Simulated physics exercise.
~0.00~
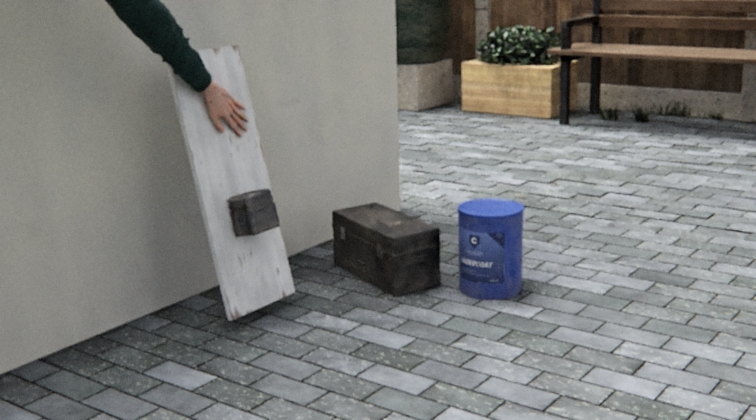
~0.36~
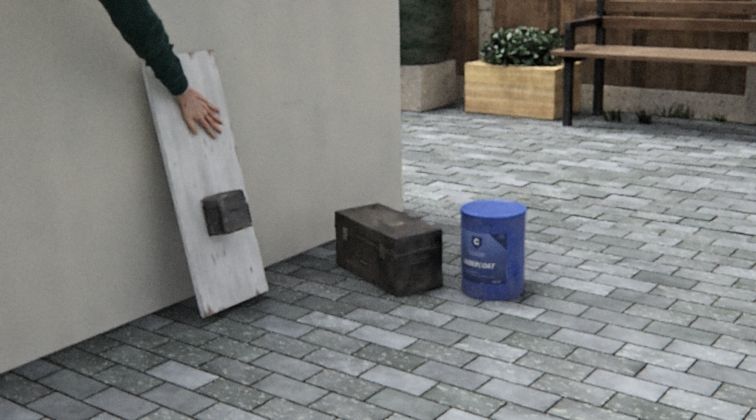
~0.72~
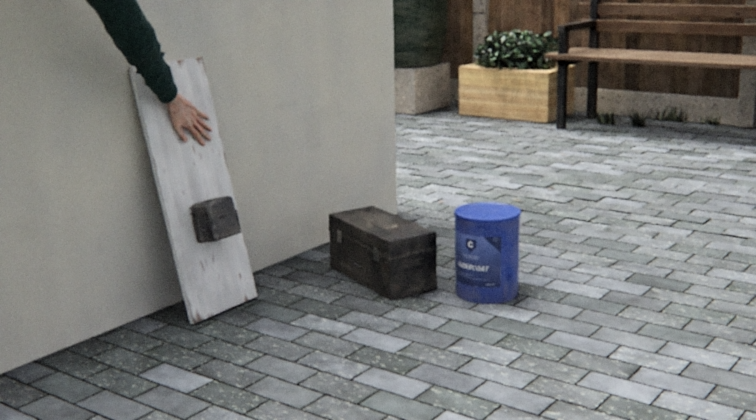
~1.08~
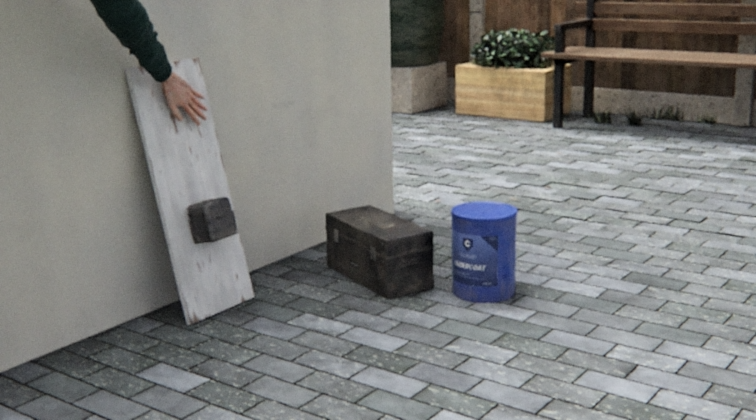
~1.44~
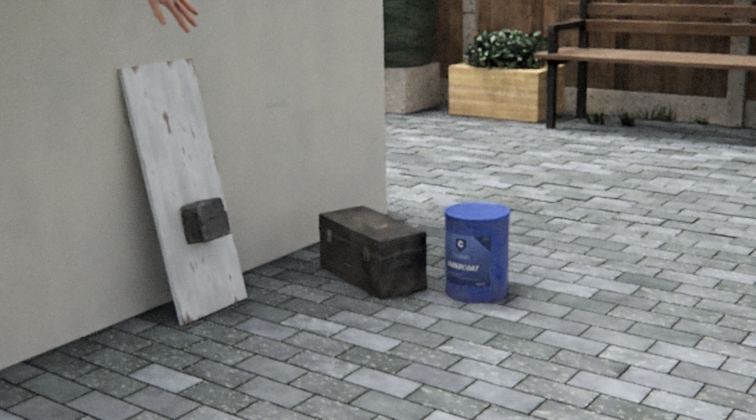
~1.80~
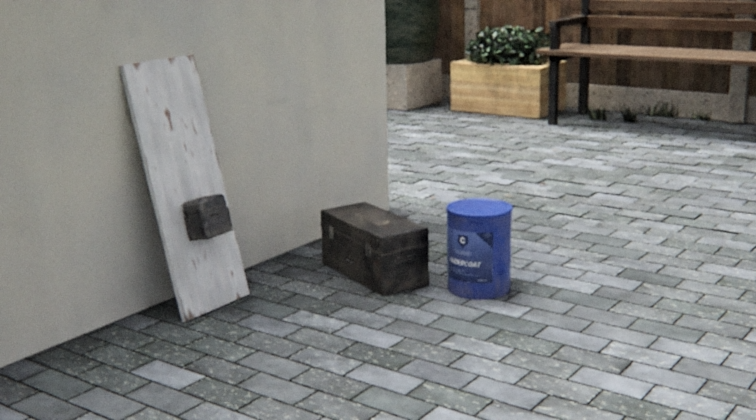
On a paved patio, a hand leans a white board against a wall and withdraws.
